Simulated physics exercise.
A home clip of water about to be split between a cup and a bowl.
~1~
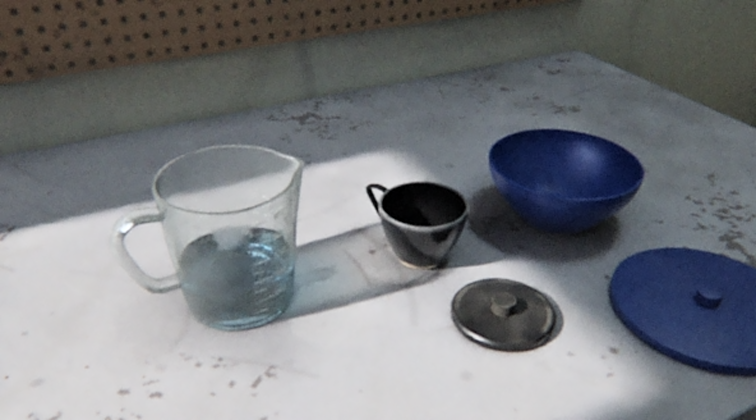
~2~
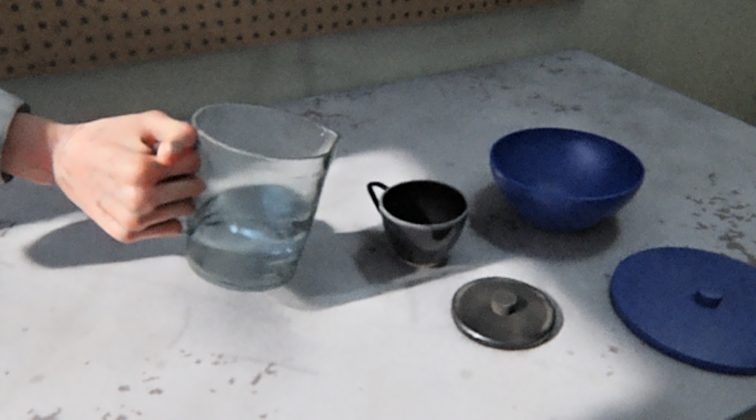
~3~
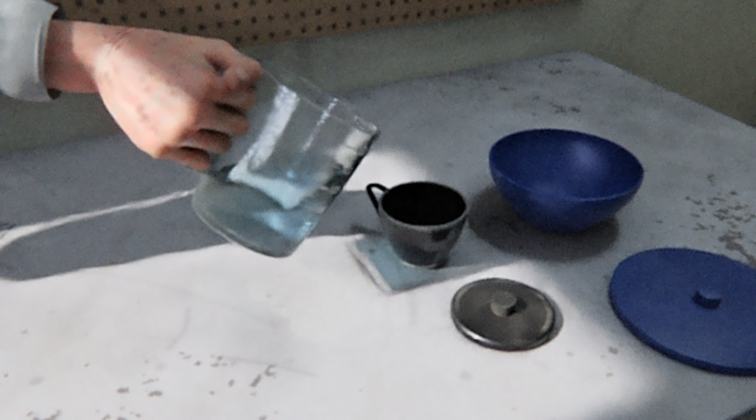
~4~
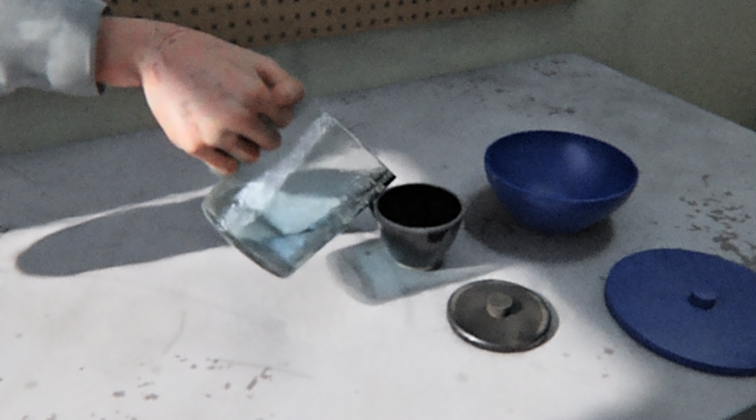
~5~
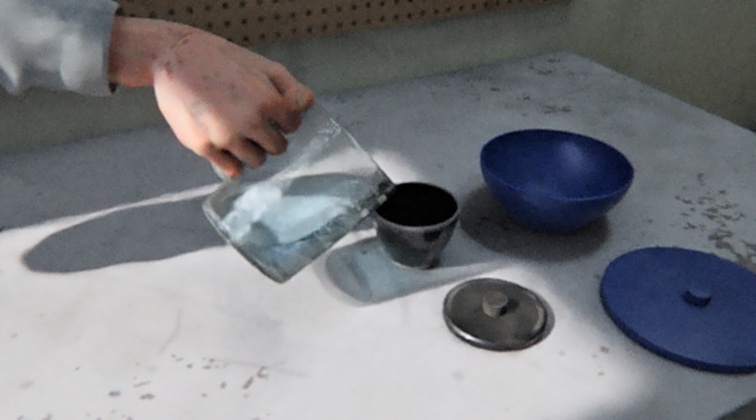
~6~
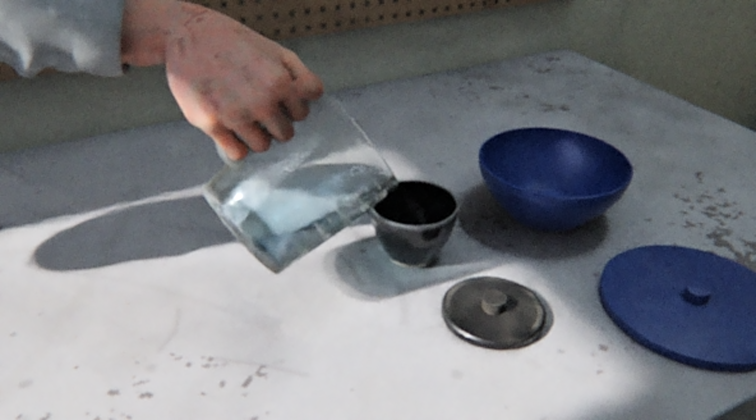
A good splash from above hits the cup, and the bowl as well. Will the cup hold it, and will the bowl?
The cup holds it, the bowl holds it.
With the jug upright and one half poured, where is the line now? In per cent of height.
It sits at roughly 15 per cent of the height.
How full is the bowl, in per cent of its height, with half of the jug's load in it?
30 percent or so.
A moment on, the water goes into the cup.
Further on, the water goes into the bowl.
When it is over, the cup has its share inside; the bowl has its share inside.
